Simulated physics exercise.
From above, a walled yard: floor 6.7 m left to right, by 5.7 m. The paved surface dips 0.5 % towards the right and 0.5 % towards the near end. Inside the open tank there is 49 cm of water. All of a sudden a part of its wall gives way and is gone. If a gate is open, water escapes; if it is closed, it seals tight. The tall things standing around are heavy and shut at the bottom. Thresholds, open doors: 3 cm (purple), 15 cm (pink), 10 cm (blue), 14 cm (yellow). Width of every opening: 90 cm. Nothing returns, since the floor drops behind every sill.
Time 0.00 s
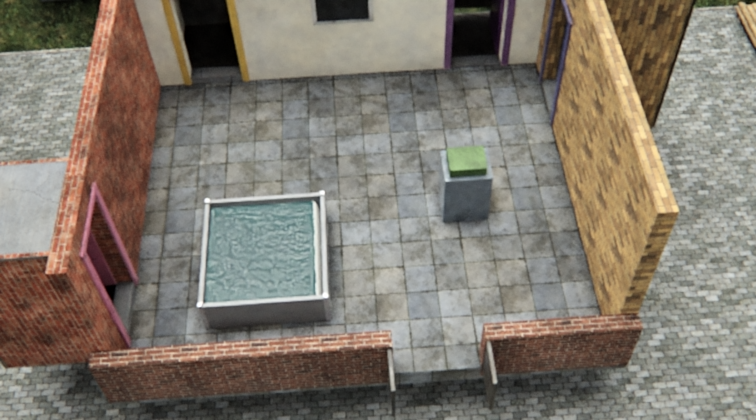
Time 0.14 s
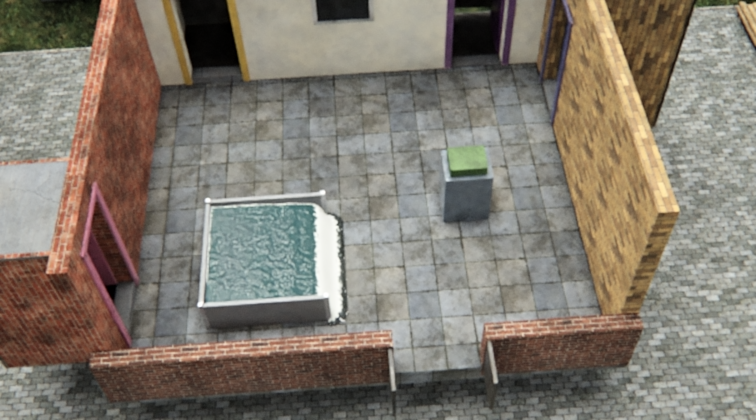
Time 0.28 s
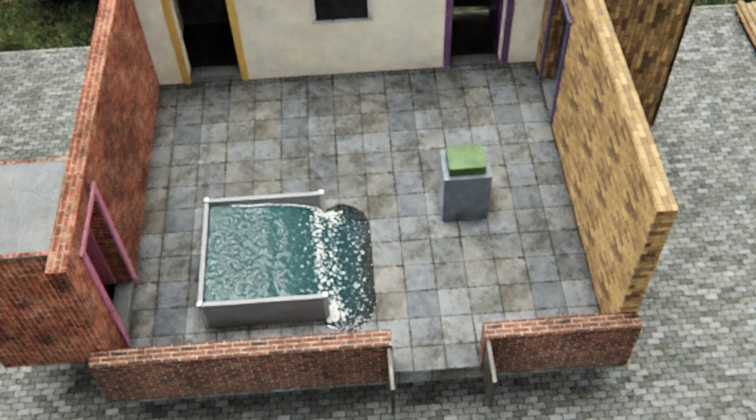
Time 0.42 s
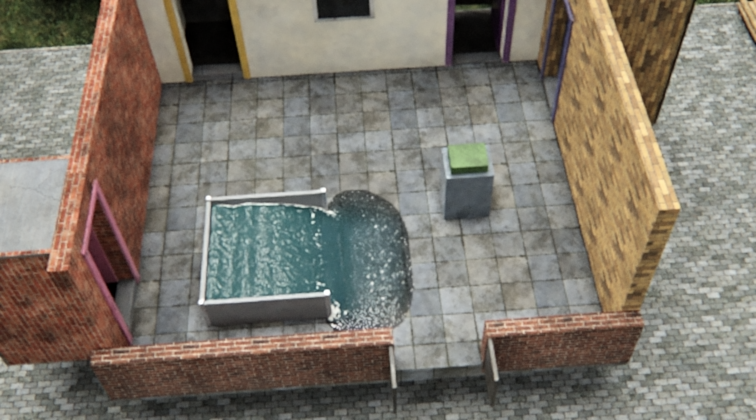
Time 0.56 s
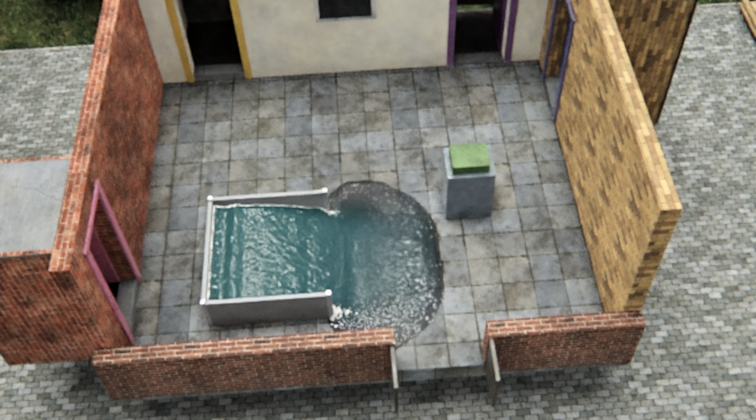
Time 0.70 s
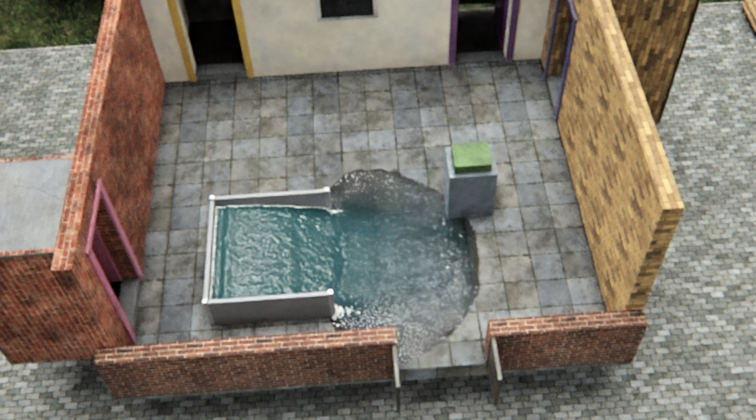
Water pouring from the open right side of a grey tank, spreading across a walled paved yard and reaching a green-topped block.
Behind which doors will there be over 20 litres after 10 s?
One by one: Purple door: Past the limit, pink door: Within the limit, blue door: Within the limit, yellow door: Within the limit.
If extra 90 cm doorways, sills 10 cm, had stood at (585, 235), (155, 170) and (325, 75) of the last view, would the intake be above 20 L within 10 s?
Taking them in order, the first gets enough, the second too little and the third too little.
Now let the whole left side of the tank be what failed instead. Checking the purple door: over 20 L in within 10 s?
Then: Purple short of it.
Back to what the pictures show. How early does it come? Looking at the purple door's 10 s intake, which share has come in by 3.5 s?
Share by then: ~ 5 %.
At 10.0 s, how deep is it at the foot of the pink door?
1.0 cm or so.
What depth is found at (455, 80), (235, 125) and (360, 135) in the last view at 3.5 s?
Around 2 cm, 0 cm and 0 cm.
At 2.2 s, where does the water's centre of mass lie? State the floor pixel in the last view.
Pixel position near (408, 257).
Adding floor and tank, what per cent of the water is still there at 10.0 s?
That would be close to 74 per cent.
After 1.4 s water covers 30 % of the floor and is deepest (24 cm) near (440, 205); purple door not reached, pink door not reached, blue door not reached, yellow door not reached.
After 2.2 s water covers 35 % of the floor and is deepest (32 cm) near (600, 328); purple door not reached, pink door not reached, blue door not reached, yellow door not reached.
After 3.5 s water covers 50 % of the floor and is deepest (22 cm) near (512, 345); purple door 6 cm at the sill, 3 L in, pink door not reached, blue door 6 cm at the sill, 0 L in, yellow door not reached.
After 6.0 s water covers 55 % of the floor and is deepest (10 cm) near (510, 99); purple door 9 cm at the sill, 44 L in, pink door not reached, blue door 8 cm at the sill, 0 L in, yellow door not reached.
After 10.0 s water covers 85 % of the floor and is deepest (6 cm) near (558, 161); purple door 4 cm at the sill, 91 L in, pink door not reached, blue door 5 cm at the sill, 1 L in, yellow door 1 cm at the sill, 0 L in.
